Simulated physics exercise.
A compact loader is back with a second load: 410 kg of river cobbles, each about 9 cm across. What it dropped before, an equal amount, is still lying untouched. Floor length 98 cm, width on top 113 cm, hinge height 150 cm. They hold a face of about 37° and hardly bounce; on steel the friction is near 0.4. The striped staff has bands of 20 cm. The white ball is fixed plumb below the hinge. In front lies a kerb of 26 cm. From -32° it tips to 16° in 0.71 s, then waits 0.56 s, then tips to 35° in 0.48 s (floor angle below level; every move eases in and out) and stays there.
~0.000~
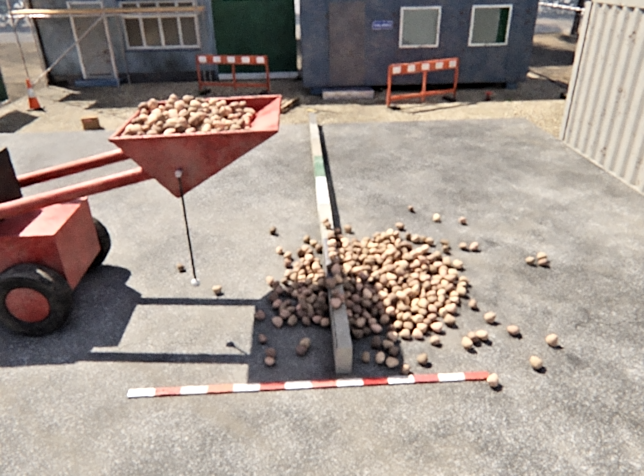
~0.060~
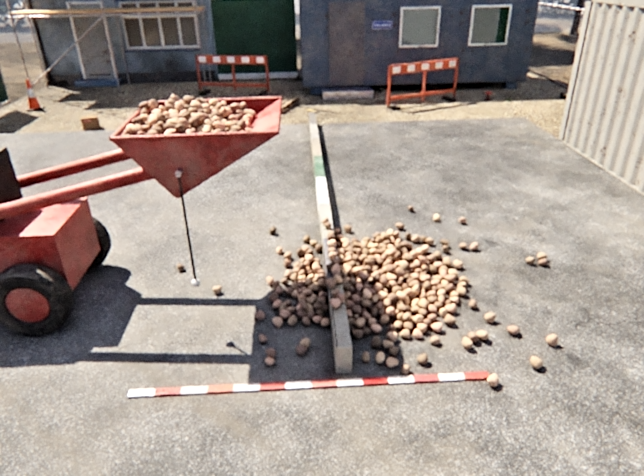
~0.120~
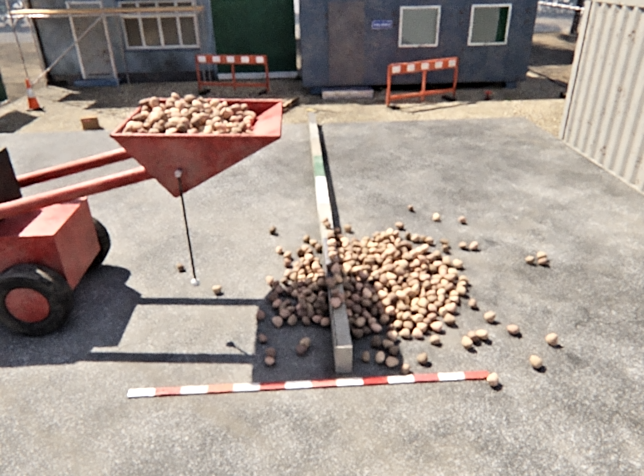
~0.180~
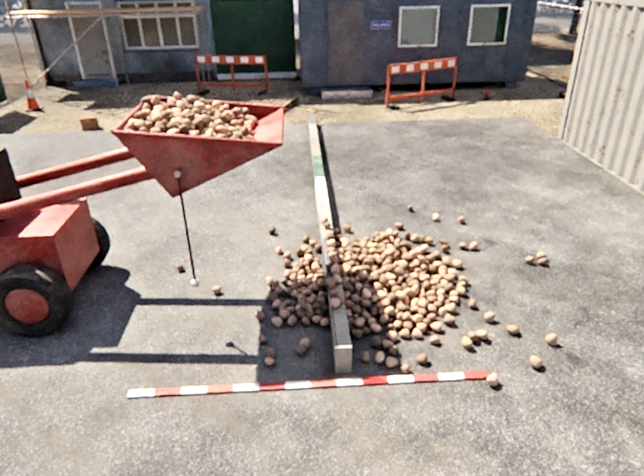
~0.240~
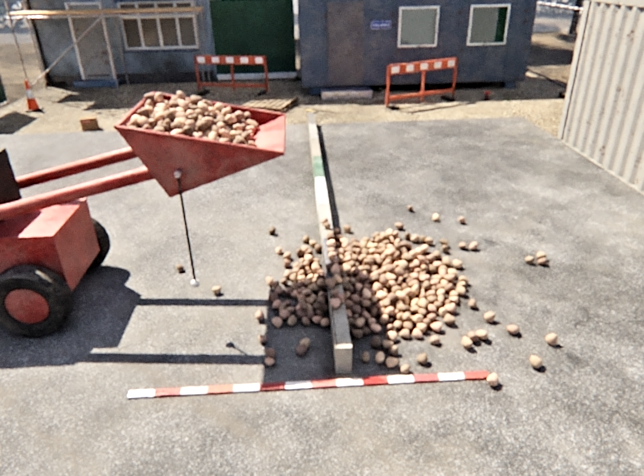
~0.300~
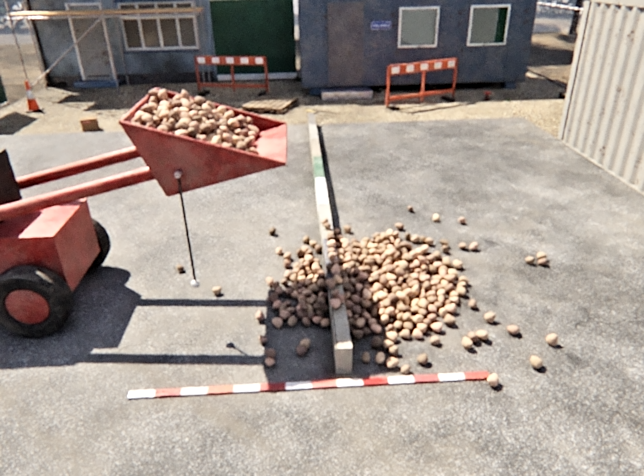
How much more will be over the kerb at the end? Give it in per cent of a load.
Close to 19 parts in a hundred.
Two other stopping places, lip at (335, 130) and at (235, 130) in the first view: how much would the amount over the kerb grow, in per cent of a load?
Near 95 per cent from the first place, 0 from the second.
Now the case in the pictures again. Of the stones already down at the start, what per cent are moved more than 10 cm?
Roughly 5 per cent of them.
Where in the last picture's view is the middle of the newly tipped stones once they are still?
Near (306, 276).
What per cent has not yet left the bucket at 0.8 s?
It holds some 100 per cent.
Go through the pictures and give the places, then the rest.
In the first picture, the bucket is at -32°, its lip at (278, 131); the top of the load is at (178, 105). The earlier load is highest near (335, 270), 30 cm above ground level, 22 % on this side of the kerb, 78 % over the kerb.
The second picture shows lip at (279, 133), floor tilted -31°, highest stones at (178, 105); the stones move at 0.1 m/s on average.
The third picture shows lip at (280, 137), floor tilted -28°, highest stones at (173, 104); the stones move at 0.2 m/s on average.
The fourth picture shows lip at (282, 144), floor tilted -24°, highest stones at (172, 103); the stones move at 0.3 m/s on average.
In the fifth picture, the bucket is at -19°, its lip at (284, 154); the top of the load is at (166, 102); the stones move at 0.4 m/s on average.
In the sixth picture, the bucket is at -14°, its lip at (286, 164); the top of the load is at (167, 100); the stones move at 0.4 m/s on average.
After 0.5 s the floor is at 8°; in per cent of one load, 100 in the bucket, 22 on this side of the kerb, 78 over the kerb; the foremost stones are at (509, 268).
After 0.8 s the floor is at 16°; in per cent of one load, 100 in the bucket, 22 on this side of the kerb, 78 over the kerb; the foremost stones are at (509, 268).
After 2.2 s the floor is at 35°; in per cent of one load, 8 in the bucket, 101 on this side of the kerb, 91 over the kerb; the foremost stones are at (509, 268).
After 4.8 s the floor is at 35°; in per cent of one load, 0 in the bucket, 103 on this side of the kerb, 97 over the kerb; the foremost stones are at (509, 268). Net gain over the kerb, 19.
